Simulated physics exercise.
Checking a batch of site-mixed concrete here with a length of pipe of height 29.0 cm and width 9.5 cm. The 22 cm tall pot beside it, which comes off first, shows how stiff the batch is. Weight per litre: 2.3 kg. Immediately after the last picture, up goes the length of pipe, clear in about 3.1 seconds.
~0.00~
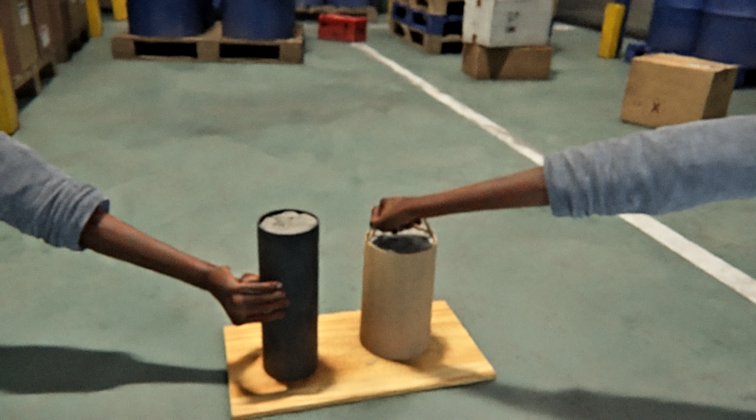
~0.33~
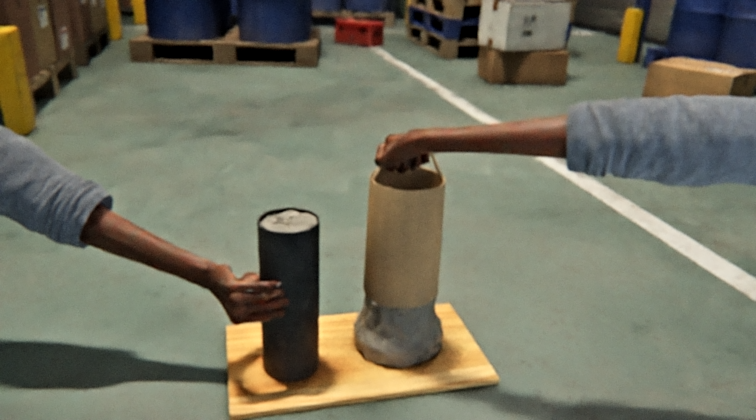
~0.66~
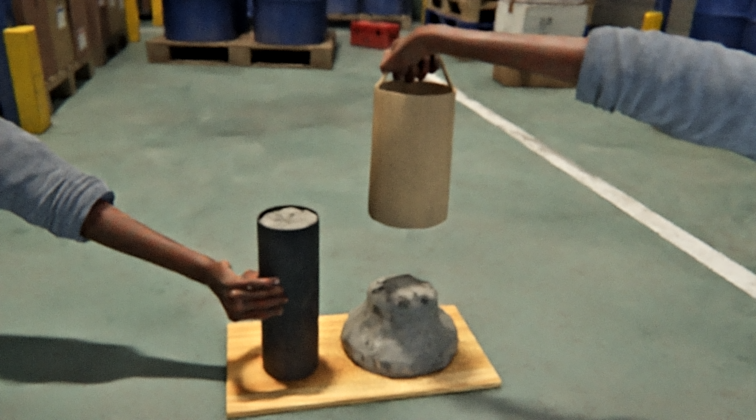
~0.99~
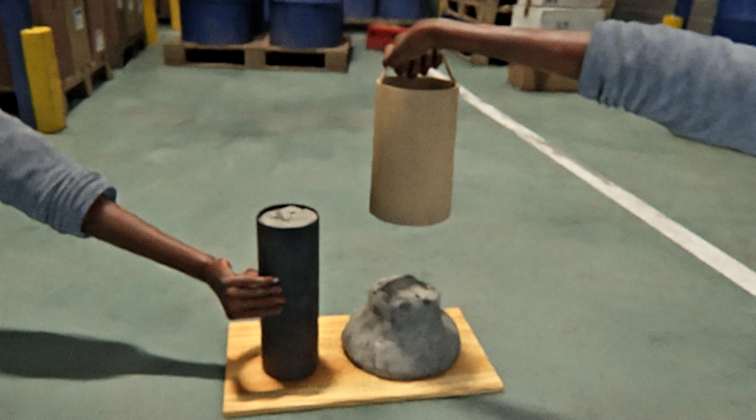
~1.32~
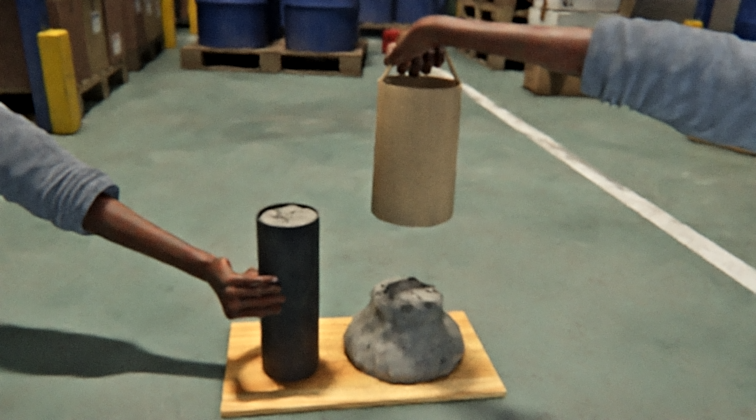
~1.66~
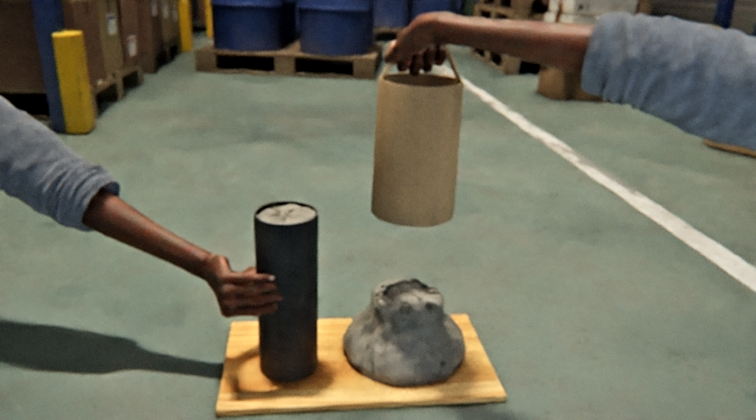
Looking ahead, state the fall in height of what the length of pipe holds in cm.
Estimate: Close to 13 cm.
After 2.4 s, the length of pipe is up 6.4 cm; the site-mixed concrete has come down 2.3 cm to 27 cm and is 12 cm wide.
After 3.2 s, the length of pipe is up 18 cm; the site-mixed concrete has come down 12 cm to 17 cm and is 17 cm wide.
After 4.0 s, the length of pipe is up 30 cm; the site-mixed concrete has come down 13 cm to 16 cm and is 18 cm wide.
After 4.9 s, the length of pipe is clear; the site-mixed concrete has come down 13 cm to 16 cm and is 18 cm wide.
After 5.4 s, at rest, the length of pipe is clear; the site-mixed concrete has come down 13 cm to 16 cm and is 18 cm wide.
